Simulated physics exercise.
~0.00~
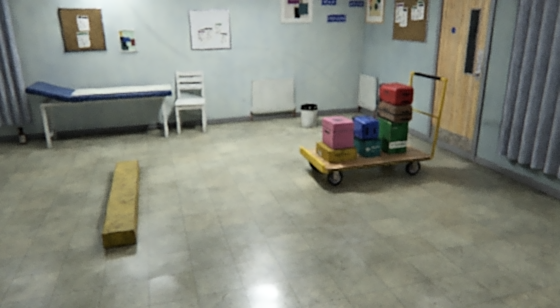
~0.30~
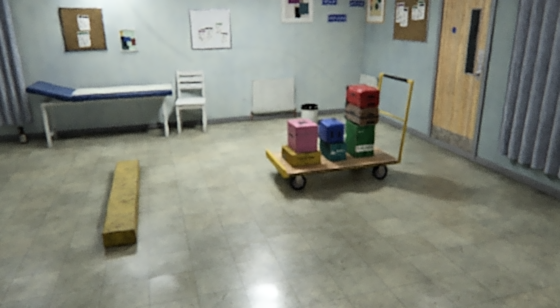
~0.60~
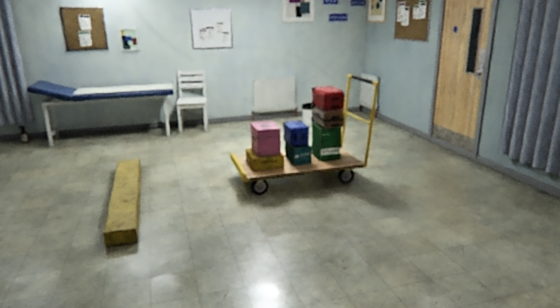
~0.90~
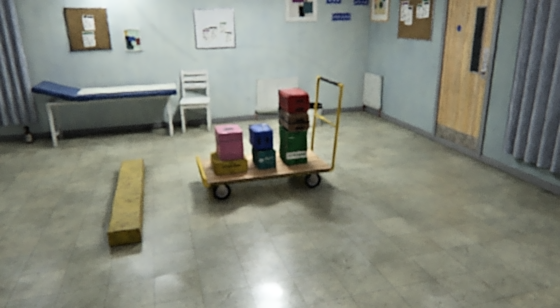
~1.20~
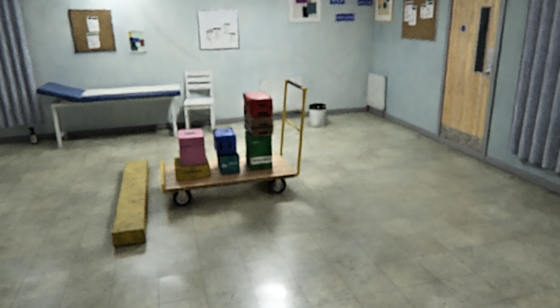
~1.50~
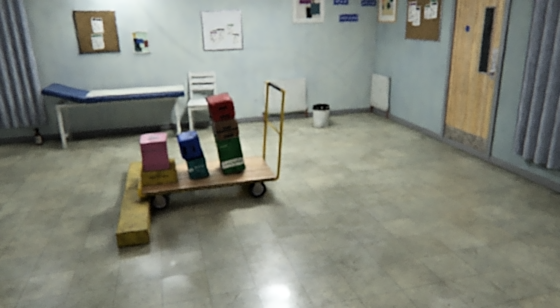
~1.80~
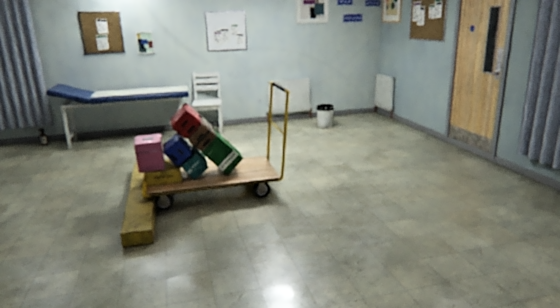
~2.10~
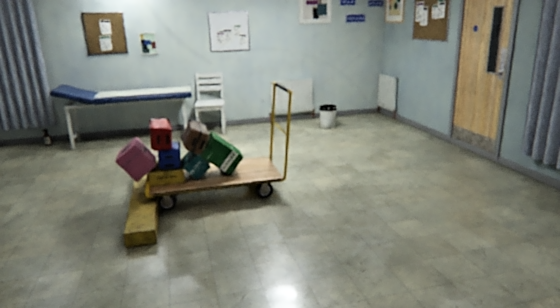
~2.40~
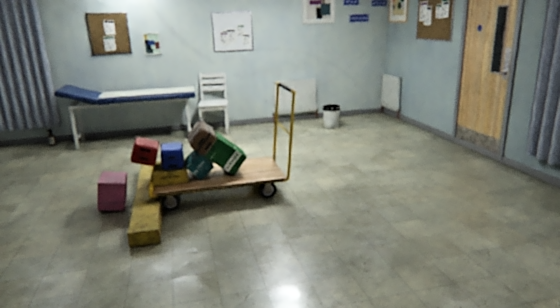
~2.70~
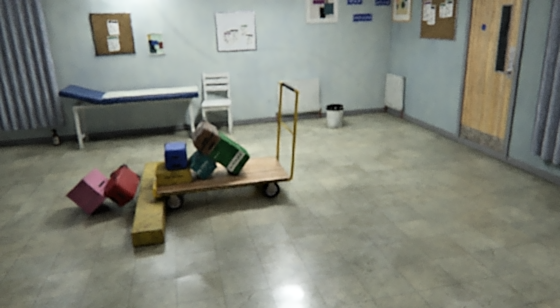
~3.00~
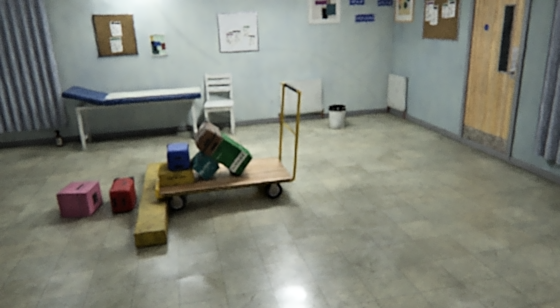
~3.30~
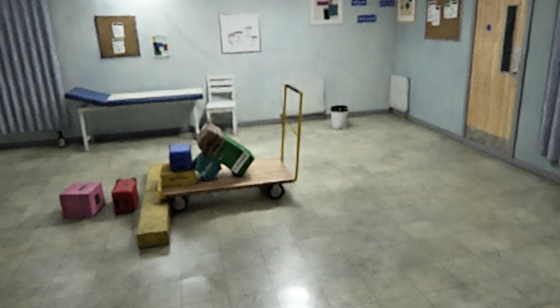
In a room with a tiled floor, an examination couch and a white chair, a flat cart stacked with coloured boxes rolls left toward a yellow beam lying on the floor. Its front wheels meet the beam and the cart stops short, while the upright stacks lean forward. The red and brown cases tip with the green carton beneath them, and the blue case topples too. The pink box and then the red one tumble over the front and past the beam. They settle on the floor, while the blue, brown and green pieces lie jumbled on the halted cart.
